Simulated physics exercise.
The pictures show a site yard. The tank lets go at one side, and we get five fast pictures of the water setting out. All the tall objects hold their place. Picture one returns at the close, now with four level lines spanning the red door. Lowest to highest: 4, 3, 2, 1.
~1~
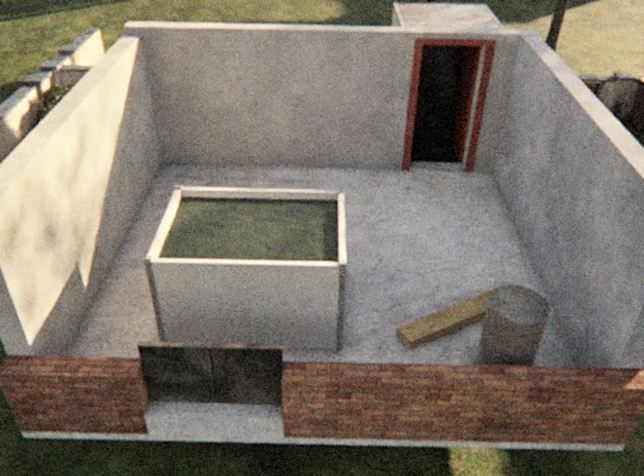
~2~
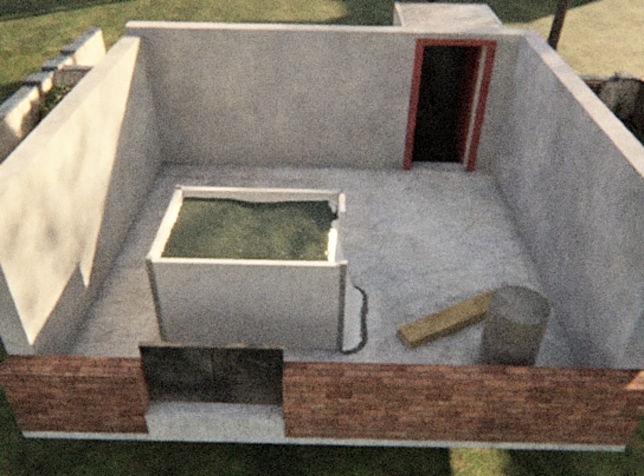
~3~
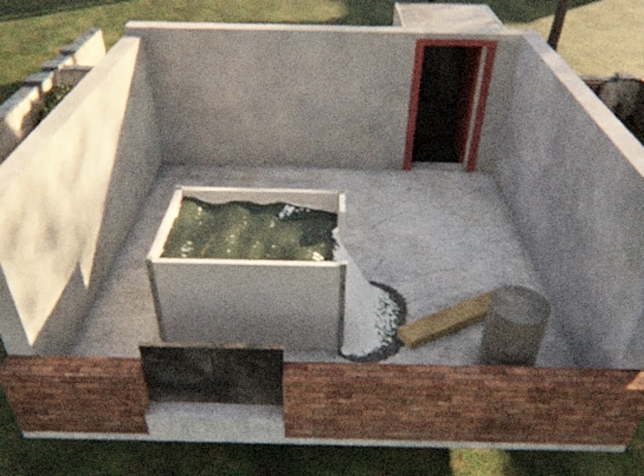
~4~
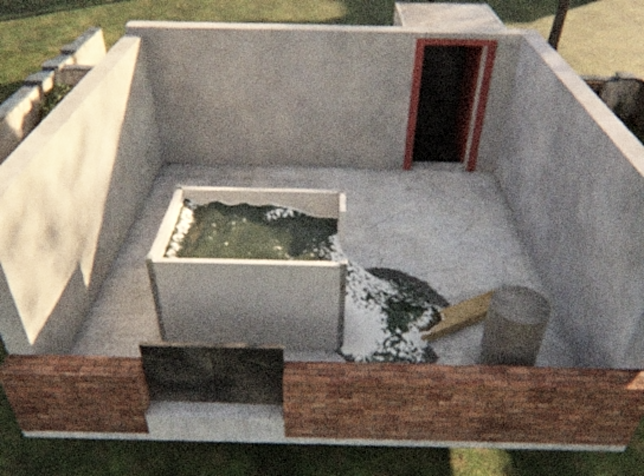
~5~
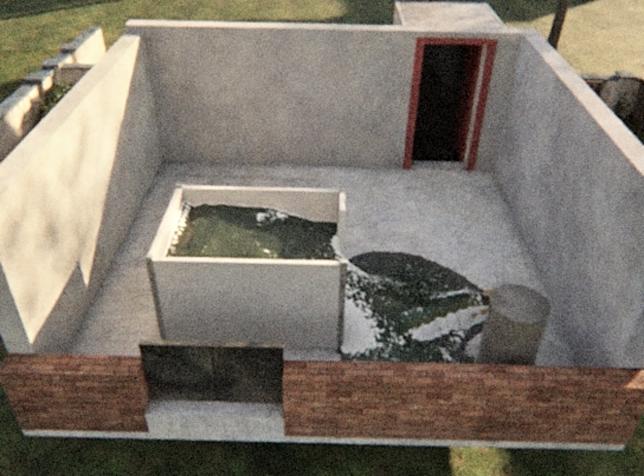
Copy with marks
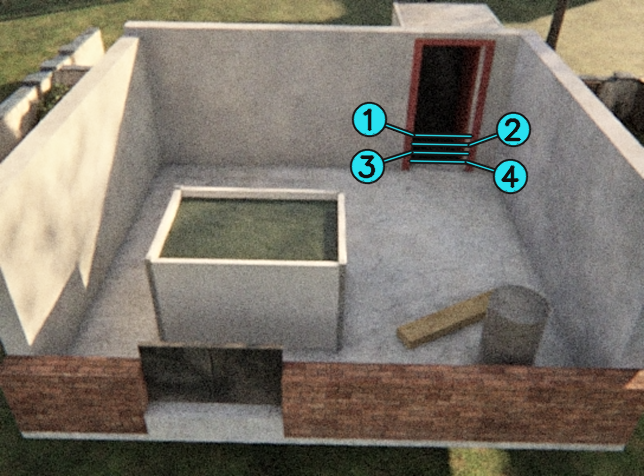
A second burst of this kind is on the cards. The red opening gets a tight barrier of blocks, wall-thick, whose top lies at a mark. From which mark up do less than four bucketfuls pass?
Mark 3.
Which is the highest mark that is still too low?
4 it is.
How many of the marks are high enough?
Three of them.
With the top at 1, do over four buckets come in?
No.
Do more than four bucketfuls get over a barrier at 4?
Yes, that goes wrong.
On the marked copy, 1 at (442, 135); 2 at (440, 144); 3 at (439, 153); 4 at (438, 161); from the bottom up 4, 3, 2, 1.
For mark 1, nothing gets over.
For mark 2, nothing gets over.
For mark 3, a bucket or two gets in.
For mark 4, some 20 bucketfuls get in.
